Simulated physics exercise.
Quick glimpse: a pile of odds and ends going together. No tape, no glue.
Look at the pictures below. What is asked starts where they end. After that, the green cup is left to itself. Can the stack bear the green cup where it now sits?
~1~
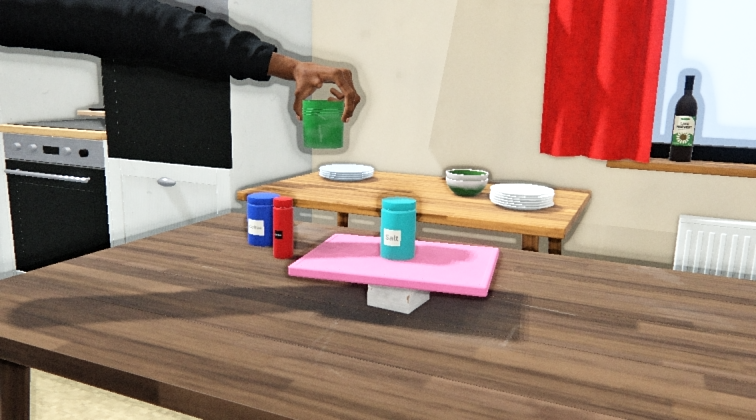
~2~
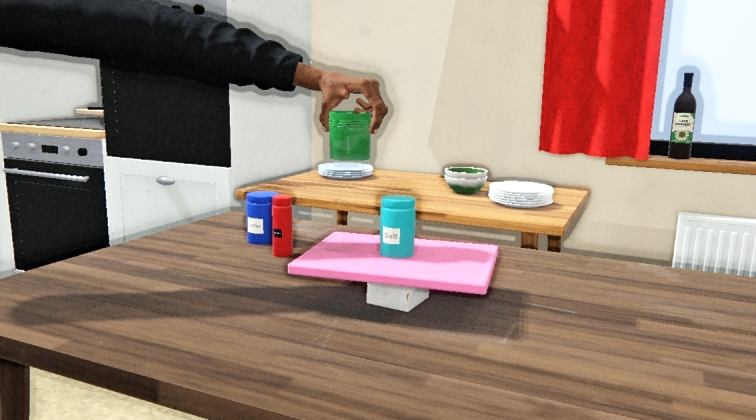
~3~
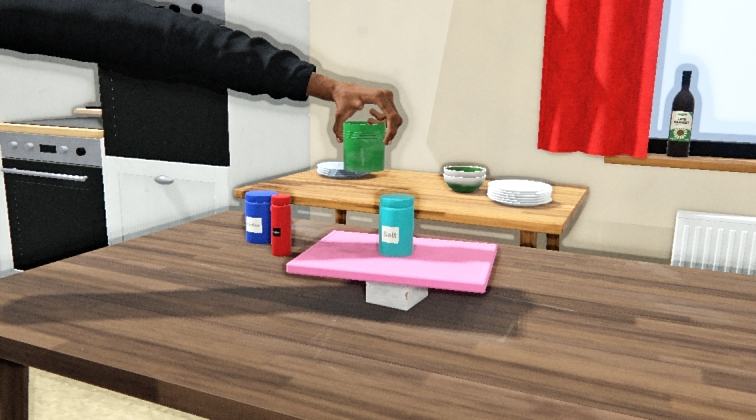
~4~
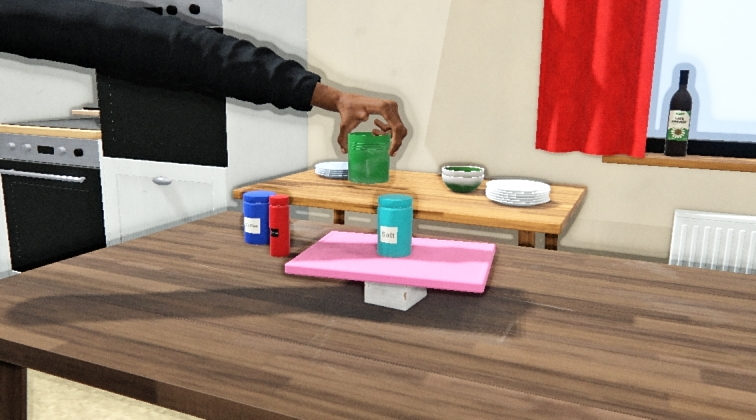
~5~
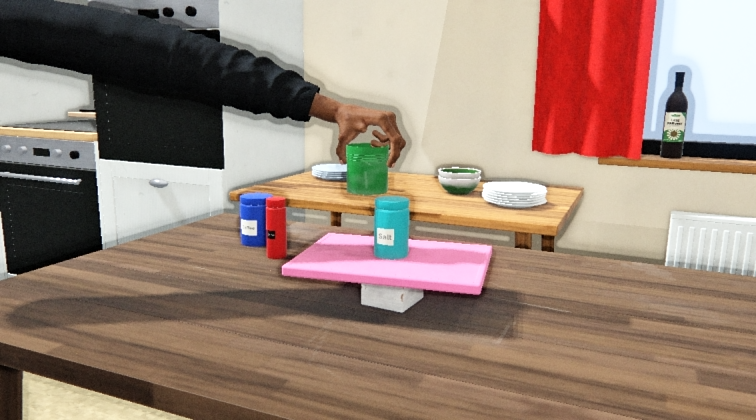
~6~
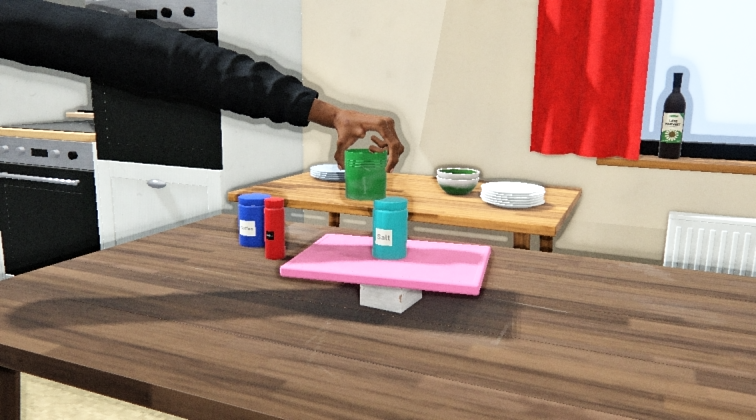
No - I expect the pile not to stay intact.
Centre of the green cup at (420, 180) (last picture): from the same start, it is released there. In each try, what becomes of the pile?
After that, the pile falls over.
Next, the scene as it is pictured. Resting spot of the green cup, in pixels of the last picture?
I'd point to roughly (357, 222).
Then, 0.30 s on from there, green cup now fallen.
Then, 0.70 s on from there, turquoise jar turned 19° from how it was put; pink tray turned 19° from how it was put.
Then, 1.40 s on from there, things are still on the move.
In the end, fallen, green cup; the other 5 unmoved. At the end, from the last picture's camera, green cup near (357, 222). The pile comes apart.
